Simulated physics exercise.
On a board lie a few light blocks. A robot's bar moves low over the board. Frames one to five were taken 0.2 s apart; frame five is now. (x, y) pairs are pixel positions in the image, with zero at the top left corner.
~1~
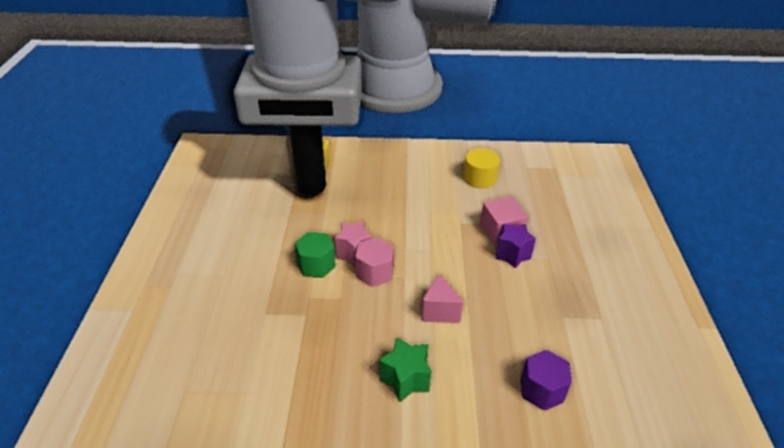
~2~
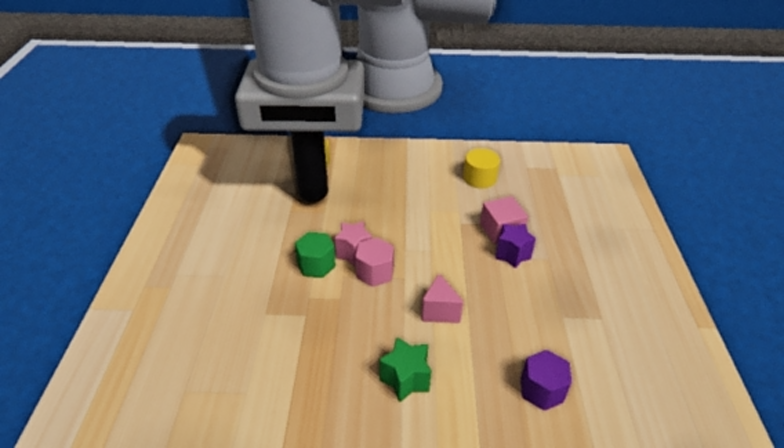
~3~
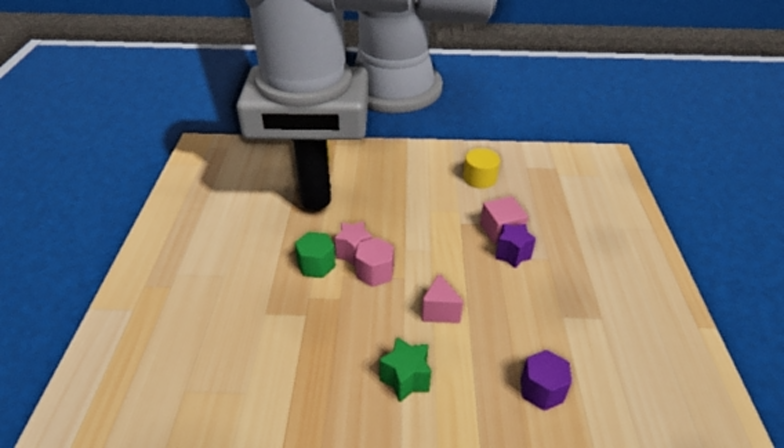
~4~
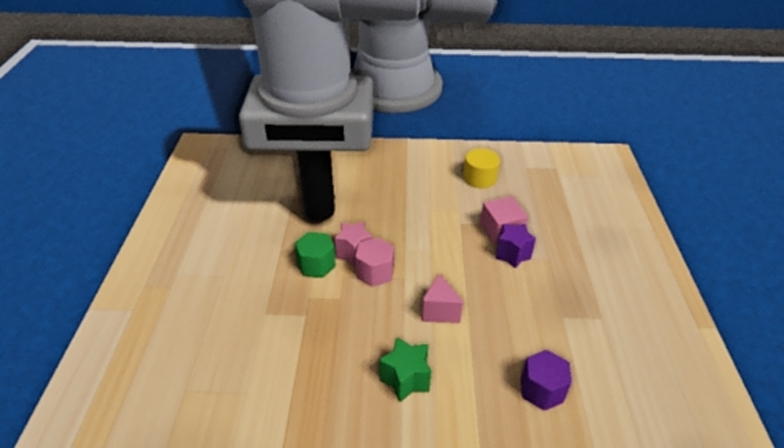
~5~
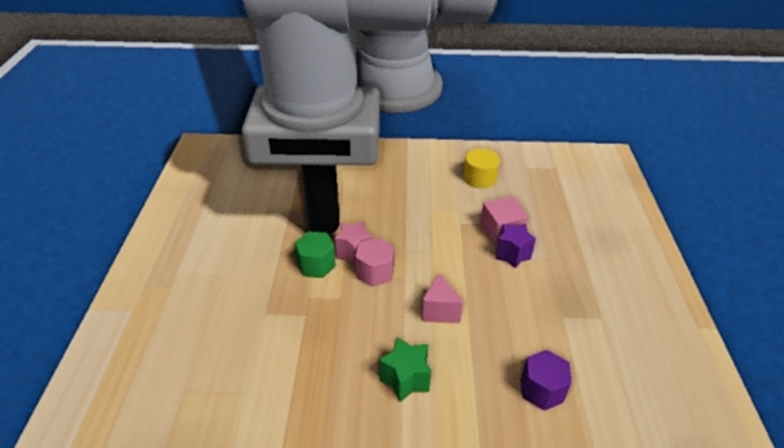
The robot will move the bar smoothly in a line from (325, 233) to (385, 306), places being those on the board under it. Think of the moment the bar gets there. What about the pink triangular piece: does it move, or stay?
Displaced, by a centimetre or more.
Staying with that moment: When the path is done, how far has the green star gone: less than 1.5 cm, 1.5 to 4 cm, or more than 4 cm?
Net shift: Below 1.5 cm.
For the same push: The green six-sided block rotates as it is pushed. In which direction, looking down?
My answer: Clockwise.
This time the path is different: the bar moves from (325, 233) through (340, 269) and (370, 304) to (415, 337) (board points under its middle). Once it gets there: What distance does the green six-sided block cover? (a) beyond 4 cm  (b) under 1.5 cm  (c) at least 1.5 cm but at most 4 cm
(c)
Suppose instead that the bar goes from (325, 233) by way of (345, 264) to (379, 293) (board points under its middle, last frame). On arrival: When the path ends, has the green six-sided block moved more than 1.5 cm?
I believe so.
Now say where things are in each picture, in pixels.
In the first frame, lower end of the bar at (312, 187), tops of blocks, green six-sided block at (314, 243), pink star at (353, 232), pink six-sided block at (375, 251), green star at (407, 358), pink triangular piece at (442, 291).
In the second frame, bar at (314, 193), blocks as before.
In the third frame, bar at (316, 201), blocks as before.
In the fourth frame, bar at (320, 212), blocks as before.
In the fifth frame, bar at (324, 225), green six-sided block at (314, 243), pink star at (353, 232), pink six-sided block at (375, 251), green star at (407, 358), pink triangular piece at (442, 291).
What follows on the original path. One third of the way, bar at (343, 249); green six-sided block at (315, 252), turned 45° clockwise; pink star at (371, 250); pink six-sided block at (395, 268).
Two thirds of the way, bar at (364, 273); green six-sided block at (315, 254), turned 55° clockwise; pink star at (396, 275); pink six-sided block at (424, 291), turned 15° anticlockwise; pink triangular piece at (459, 299), turned 15° anticlockwise.
At the end, bar at (385, 298); green six-sided block at (315, 254), turned 55° clockwise; pink star at (421, 299), turned 15° anticlockwise; pink six-sided block at (455, 314), turned 20° anticlockwise; green star not moved; pink triangular piece at (488, 310), turned 45° anticlockwise.
